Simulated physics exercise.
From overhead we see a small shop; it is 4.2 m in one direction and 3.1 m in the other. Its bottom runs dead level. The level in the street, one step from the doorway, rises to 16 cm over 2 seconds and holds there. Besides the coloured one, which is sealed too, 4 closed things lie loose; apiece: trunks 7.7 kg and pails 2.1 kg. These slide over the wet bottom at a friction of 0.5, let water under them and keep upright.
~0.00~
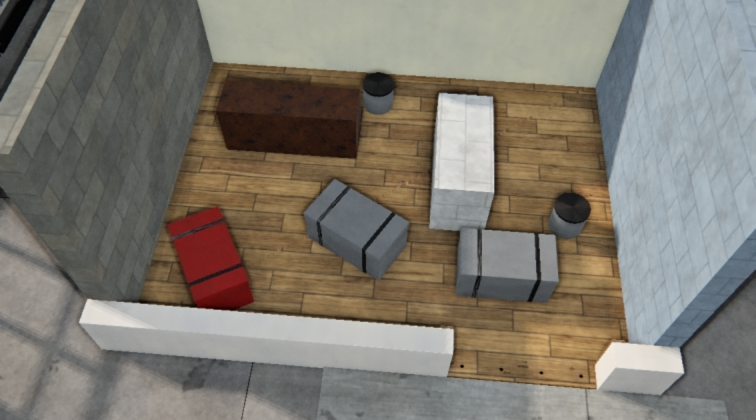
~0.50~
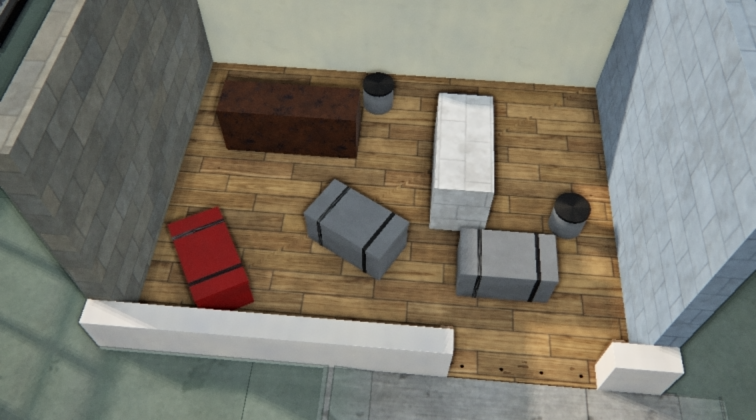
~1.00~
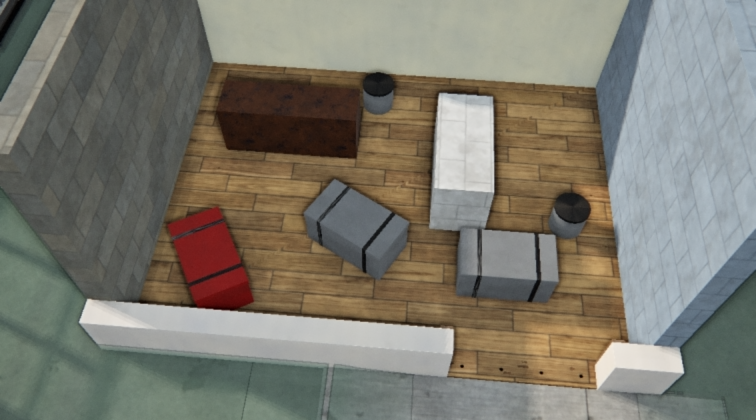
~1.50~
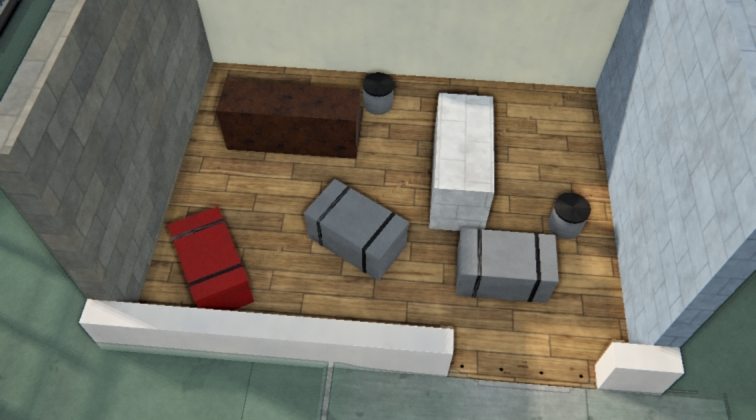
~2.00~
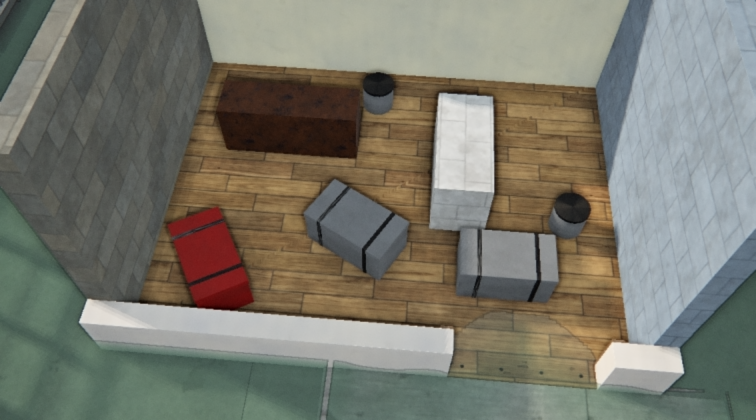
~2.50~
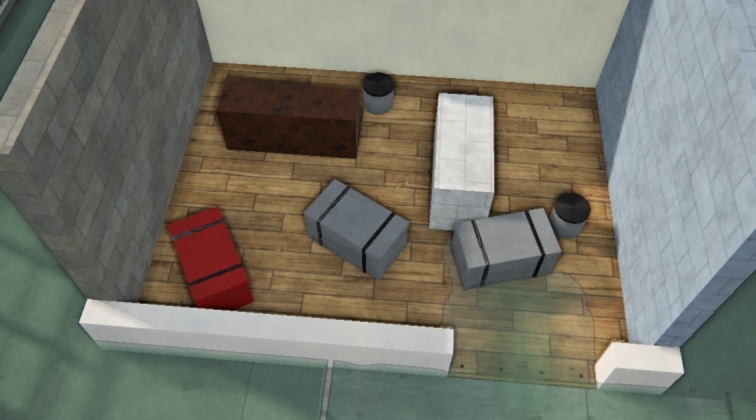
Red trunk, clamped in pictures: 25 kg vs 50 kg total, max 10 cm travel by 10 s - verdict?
Lower suffices.
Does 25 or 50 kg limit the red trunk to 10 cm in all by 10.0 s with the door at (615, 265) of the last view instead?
So only the heavy mass does it.
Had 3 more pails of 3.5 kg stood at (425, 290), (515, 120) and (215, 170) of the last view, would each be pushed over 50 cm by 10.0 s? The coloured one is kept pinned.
The first comes out below the threshold, the second above the threshold, the third above the threshold.
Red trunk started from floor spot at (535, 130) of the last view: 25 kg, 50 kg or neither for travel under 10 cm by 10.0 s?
Short answer: Heavier load only.
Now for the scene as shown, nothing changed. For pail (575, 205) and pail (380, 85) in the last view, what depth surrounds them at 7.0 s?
First about 12 cm, second about 4 cm.
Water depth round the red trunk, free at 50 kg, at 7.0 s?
Depth: Approx. 3 cm.
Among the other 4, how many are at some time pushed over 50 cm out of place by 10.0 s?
Count: 4.
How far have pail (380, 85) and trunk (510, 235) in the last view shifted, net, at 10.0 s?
They sit 150 cm and 250 cm away, in the order given.
After 3.5 s the red trunk would be 0 cm from its start with 25 kg and 0 cm from its start with 50 kg; 0 cm of water round it then.
After 4.5 s the red trunk would be 0 cm from its start with 25 kg and 0 cm from its start with 50 kg; 0 cm of water round it then.
After 7.0 s the red trunk would be 0 cm from its start with 25 kg and 0 cm from its start with 50 kg; 3 cm of water round it then.
After 10.0 s the red trunk would be 2 cm from its start with 25 kg and 0 cm from its start with 50 kg; 7 cm of water round it then.
